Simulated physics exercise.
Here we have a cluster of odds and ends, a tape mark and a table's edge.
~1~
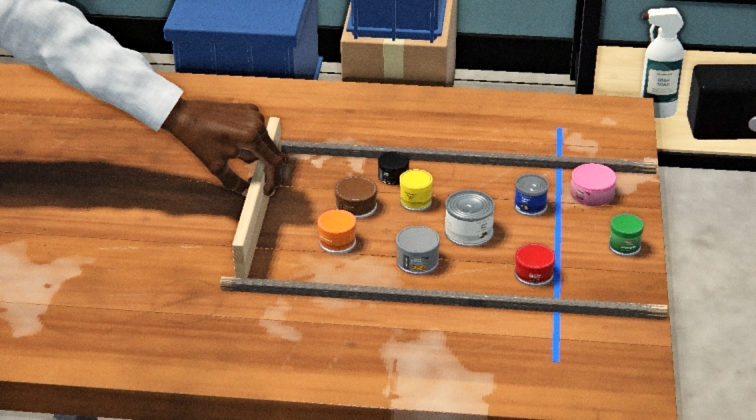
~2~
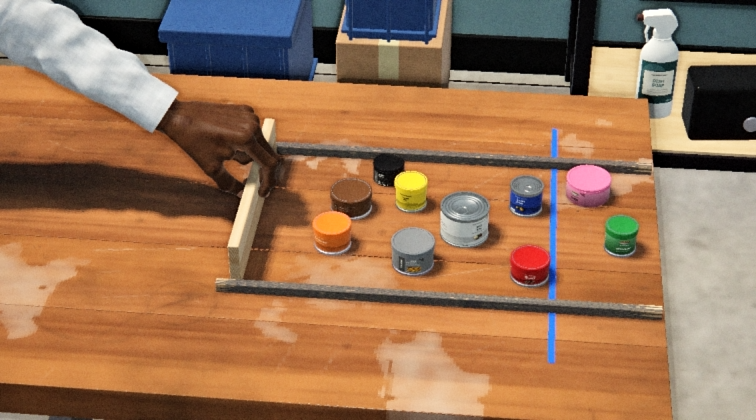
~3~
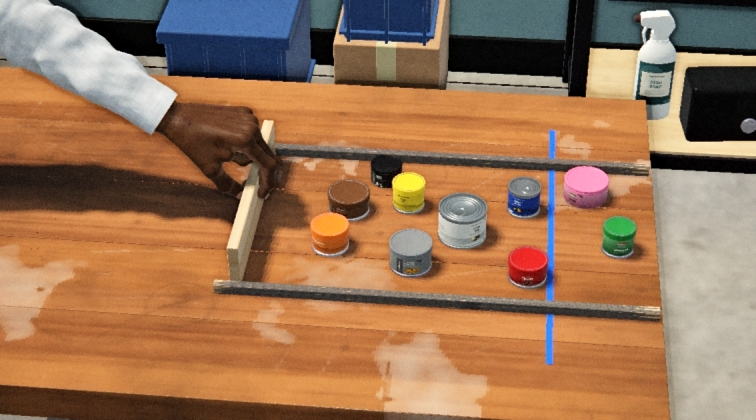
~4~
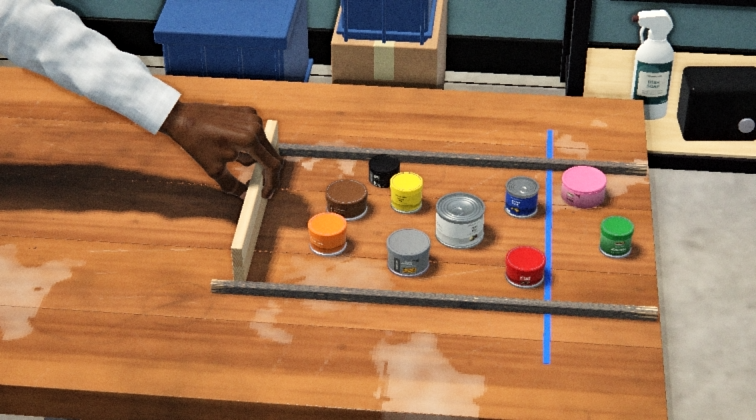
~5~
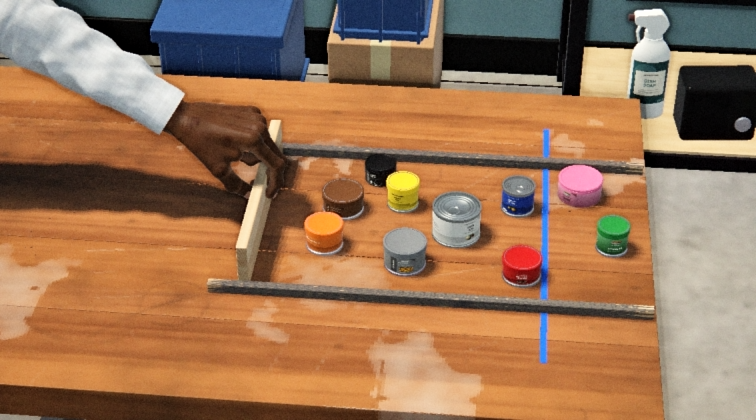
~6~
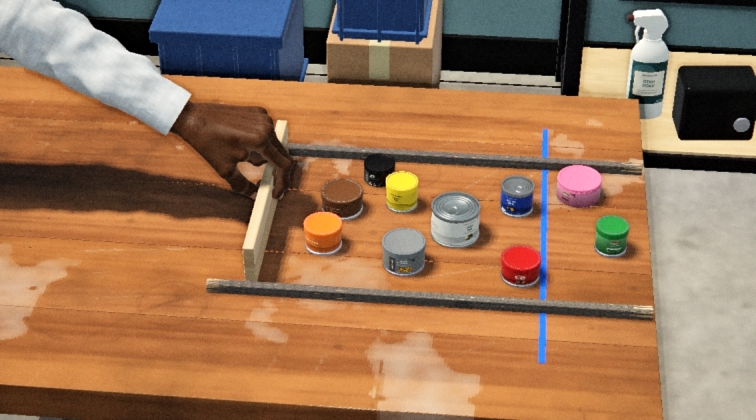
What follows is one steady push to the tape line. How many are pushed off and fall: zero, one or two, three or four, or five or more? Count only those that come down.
The number that fall off is zero.
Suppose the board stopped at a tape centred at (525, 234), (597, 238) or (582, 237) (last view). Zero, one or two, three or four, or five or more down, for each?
Taking them in turn, none; three to four; one or two.
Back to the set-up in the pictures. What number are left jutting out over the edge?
Overhanging: 1.
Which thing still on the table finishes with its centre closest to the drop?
That is the green tin.
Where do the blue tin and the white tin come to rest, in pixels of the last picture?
The blue tin stops around (592, 196); the white tin around (598, 230).
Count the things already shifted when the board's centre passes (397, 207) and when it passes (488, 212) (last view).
At the one place 5, at the other 8.
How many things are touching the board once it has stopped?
In contact: 5.
A little later, none off yet; green tin at rest near (612, 236); pink tub at rest near (579, 187); red pot at rest near (521, 266).
Next, none off yet; green tin at rest near (612, 236); pink tub at rest near (579, 187); red pot shifted about its own width near (554, 268).
When it is over, the number that fall off is zero.
